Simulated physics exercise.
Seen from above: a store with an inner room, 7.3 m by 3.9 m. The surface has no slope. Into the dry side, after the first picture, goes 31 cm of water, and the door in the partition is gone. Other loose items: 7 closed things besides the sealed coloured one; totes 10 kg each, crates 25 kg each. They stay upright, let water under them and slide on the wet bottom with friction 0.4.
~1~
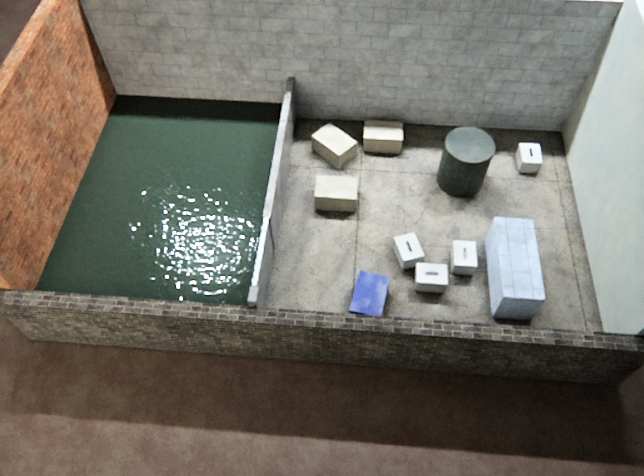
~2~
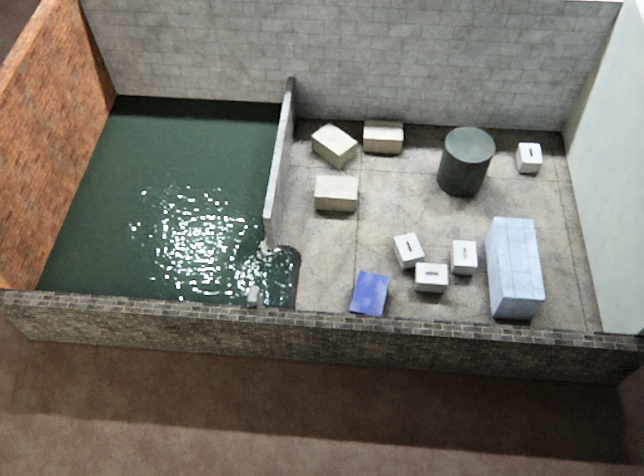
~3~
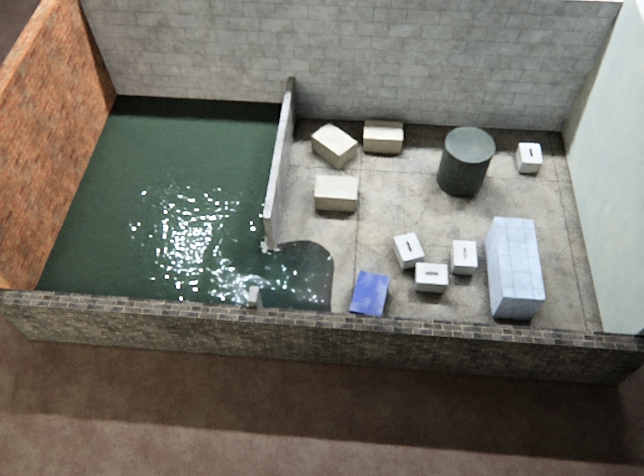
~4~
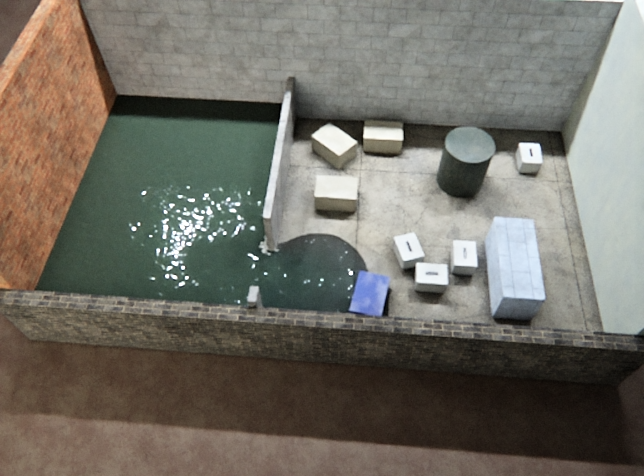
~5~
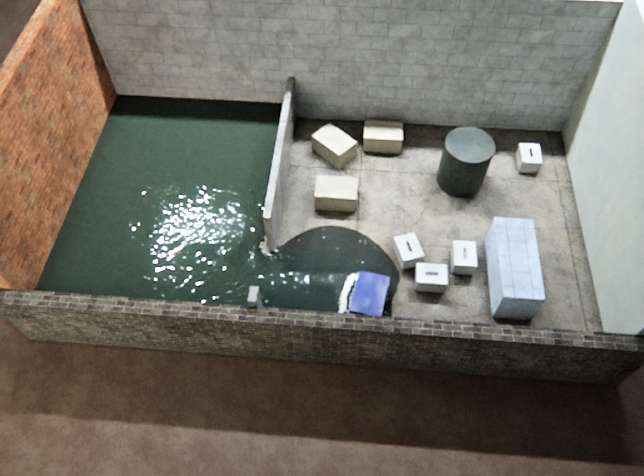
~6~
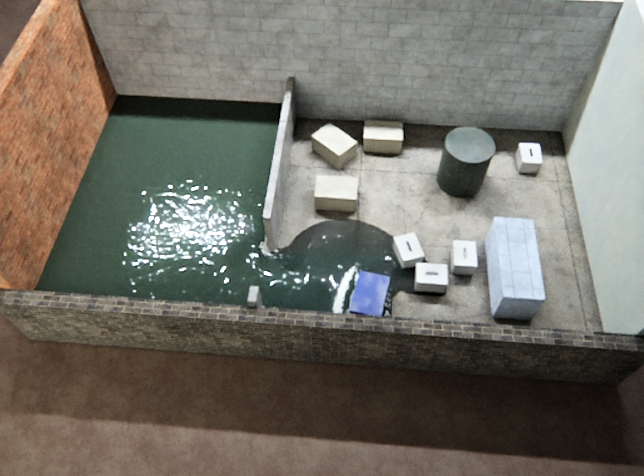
Dark green water fills the left side of a walled room seen from above, split by a grey partition from a dry concrete floor. On that floor sit tan boxes, small white boxes, a blue crate near the front wall, a dark cylinder and a tall pale block. Water spreads through a gap at the partition's near end, surrounds the blue crate and reaches the nearest white boxes, while the objects and camera stay still.
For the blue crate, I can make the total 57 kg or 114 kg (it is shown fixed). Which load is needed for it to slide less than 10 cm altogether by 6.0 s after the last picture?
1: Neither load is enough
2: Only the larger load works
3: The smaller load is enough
Only the larger load works.
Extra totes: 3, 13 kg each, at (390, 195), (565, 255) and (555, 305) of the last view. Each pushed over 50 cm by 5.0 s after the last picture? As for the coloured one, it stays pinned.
Listed order: Above the mark, below the mark and below the mark.
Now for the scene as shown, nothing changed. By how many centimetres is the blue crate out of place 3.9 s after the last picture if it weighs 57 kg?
It would be some 80 cm from its spot.
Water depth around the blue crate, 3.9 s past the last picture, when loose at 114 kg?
About 12 cm.
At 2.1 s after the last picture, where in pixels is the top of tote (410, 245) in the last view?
My estimate: Around (470, 223).
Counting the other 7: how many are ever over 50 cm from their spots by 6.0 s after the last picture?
2.
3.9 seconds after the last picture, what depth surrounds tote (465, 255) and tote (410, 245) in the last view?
Depths: Near 7 cm, then near 4 cm.
Then, 0.4 s after the last picture the blue crate would be 0 cm from its start with 57 kg and 0 cm from its start with 114 kg; 9 cm of water round it then.
Then, 2.1 s after the last picture the blue crate would be 44 cm from its start with 57 kg and 0 cm from its start with 114 kg; 14 cm of water round it then.
Then, 3.9 s after the last picture the blue crate would be 86 cm from its start with 57 kg and 0 cm from its start with 114 kg; 12 cm of water round it then.
Then, 6.0 s after the last picture the blue crate would be 86 cm from its start with 57 kg and 0 cm from its start with 114 kg; 9 cm of water round it then.
